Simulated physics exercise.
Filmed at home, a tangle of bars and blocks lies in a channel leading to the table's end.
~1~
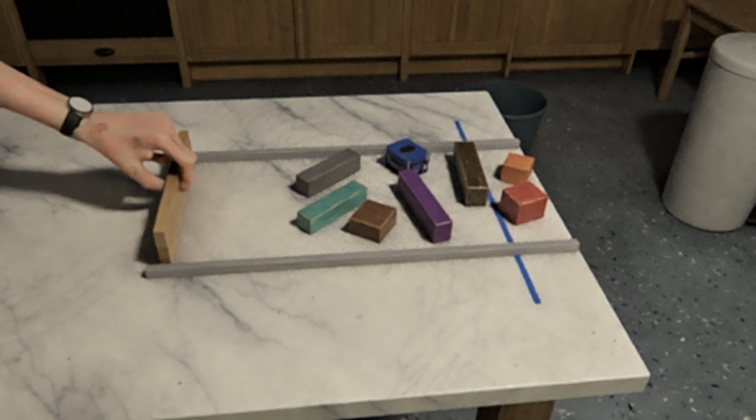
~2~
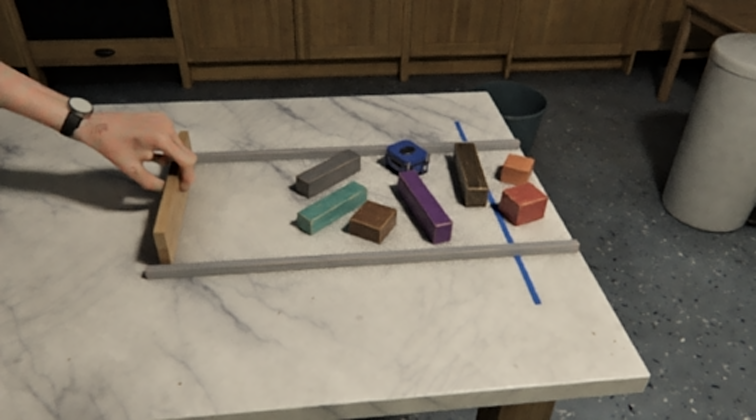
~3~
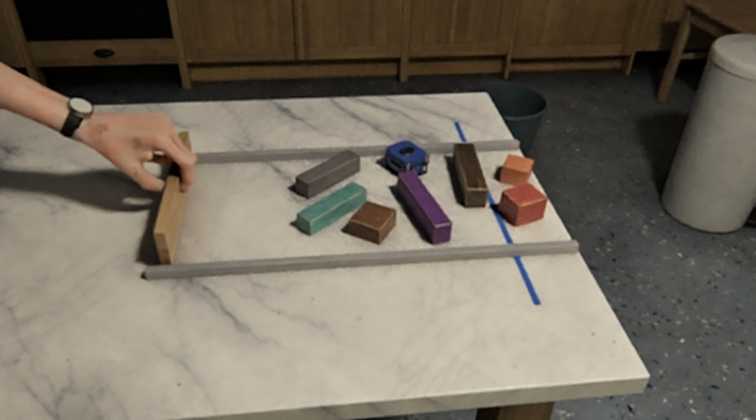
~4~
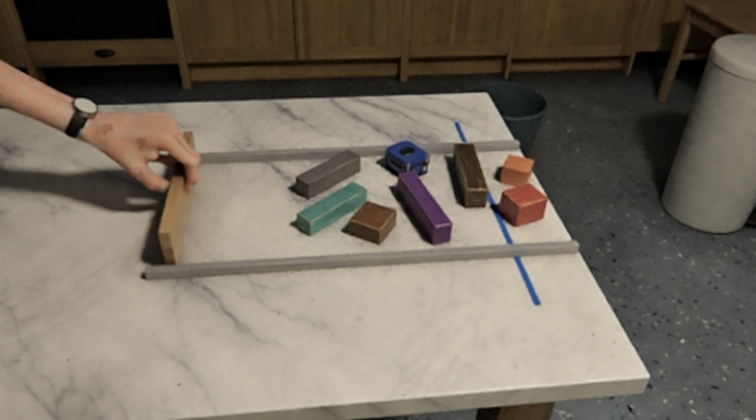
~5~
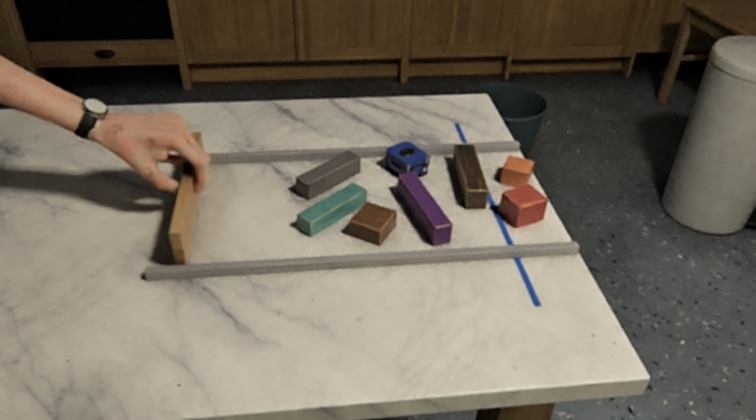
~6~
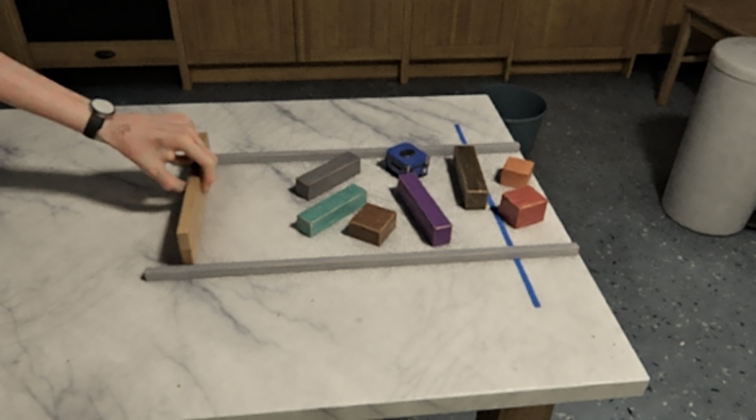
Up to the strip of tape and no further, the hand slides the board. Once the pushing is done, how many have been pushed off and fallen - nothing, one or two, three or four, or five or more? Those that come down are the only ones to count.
Count: Three or four.
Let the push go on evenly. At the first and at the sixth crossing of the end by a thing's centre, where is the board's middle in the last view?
It sits near (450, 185), and then near (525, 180).
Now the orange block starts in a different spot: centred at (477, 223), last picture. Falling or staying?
In the end it falls away.
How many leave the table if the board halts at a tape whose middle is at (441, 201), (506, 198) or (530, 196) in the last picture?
Try by try, 0, 4 and 7.
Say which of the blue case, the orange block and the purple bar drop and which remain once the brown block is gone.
Blue case still up, orange block down, purple bar still up.
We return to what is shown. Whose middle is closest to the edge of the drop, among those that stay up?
The one in question is the purple bar.
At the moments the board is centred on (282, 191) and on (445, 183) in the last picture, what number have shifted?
0 and 8.
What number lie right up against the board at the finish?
The answer is 2.
A little later, none off yet; orange block at rest near (517, 173); red block at rest near (523, 207); black bar at rest near (470, 176).
When it is over, the number that fall off is three or four; down, black bar, red block and orange block.
